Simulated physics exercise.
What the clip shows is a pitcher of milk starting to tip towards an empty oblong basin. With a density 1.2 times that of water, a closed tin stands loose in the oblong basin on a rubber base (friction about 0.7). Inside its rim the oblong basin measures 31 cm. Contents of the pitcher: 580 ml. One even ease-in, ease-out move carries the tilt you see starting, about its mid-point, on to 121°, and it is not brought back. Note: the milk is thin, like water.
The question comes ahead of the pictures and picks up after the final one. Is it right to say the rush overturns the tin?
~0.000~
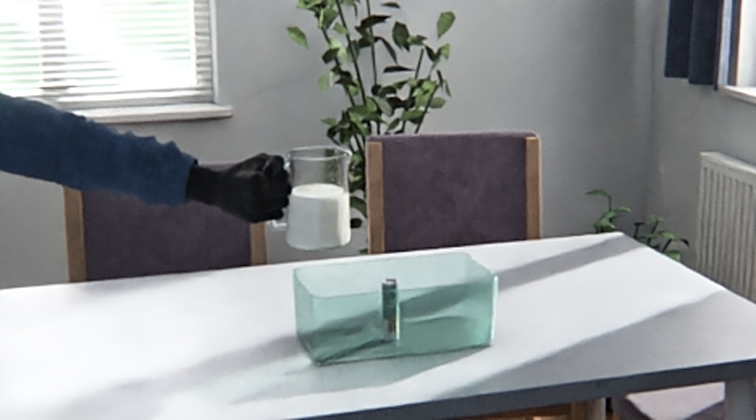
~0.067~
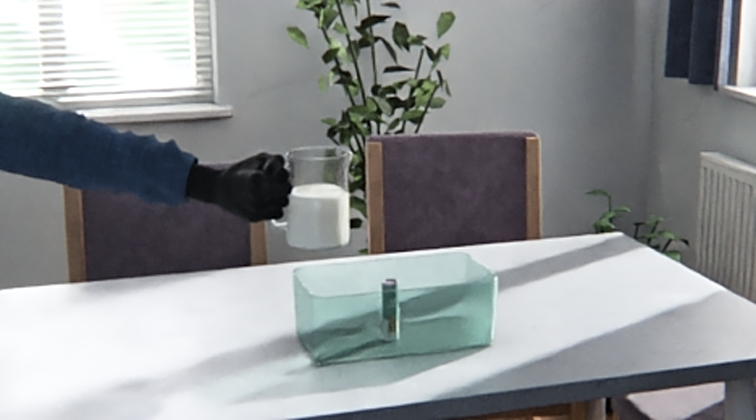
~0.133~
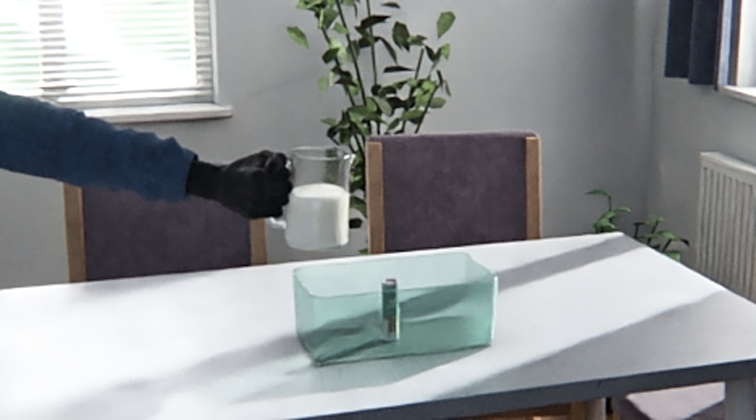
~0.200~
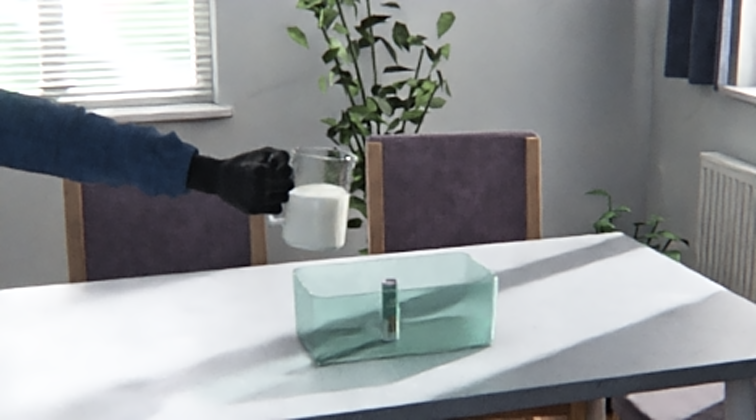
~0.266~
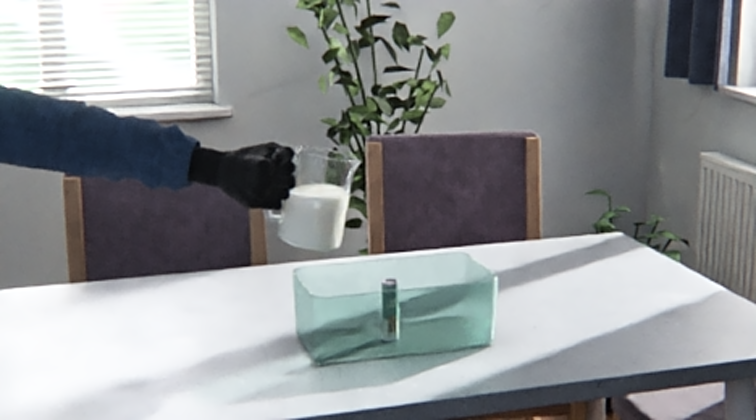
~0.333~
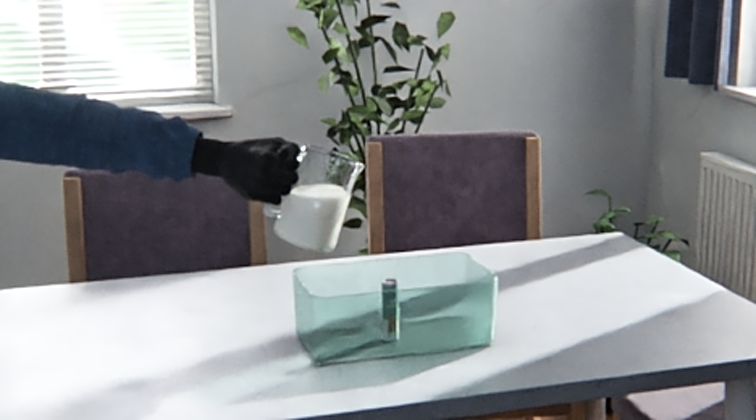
Right.
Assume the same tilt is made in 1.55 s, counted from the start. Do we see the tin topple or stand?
Then the tin tumbles.
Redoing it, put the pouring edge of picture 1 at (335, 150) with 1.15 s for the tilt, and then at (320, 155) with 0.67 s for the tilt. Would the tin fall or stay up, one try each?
In the first try it comes down; in the second it remains standing.
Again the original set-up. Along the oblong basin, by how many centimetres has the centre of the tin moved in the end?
Roughly 7.0 cm.
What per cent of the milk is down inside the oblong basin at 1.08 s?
Some 54 per cent.
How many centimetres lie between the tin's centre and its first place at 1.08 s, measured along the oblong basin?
Around 0 centimetres.
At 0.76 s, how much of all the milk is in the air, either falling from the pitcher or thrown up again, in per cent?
I'd put it at about 6 percent.
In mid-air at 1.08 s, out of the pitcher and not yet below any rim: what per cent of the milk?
Around 20 per cent of the liquid is in flight.
After 0.76 s the tilt is 80° and 94 per cent is still to pour; the tin stands where it began.
After 1.08 s the tilt is 115° and 28 per cent is still to pour; the tin stands where it began.
After 1.40 s the tilt is 121° and 0 per cent is still to pour; the tin leans 57°.
After 1.76 s the tilt is 121° and 0 per cent is still to pour; the tin lies on its side.
In the end the tin lies on its side.
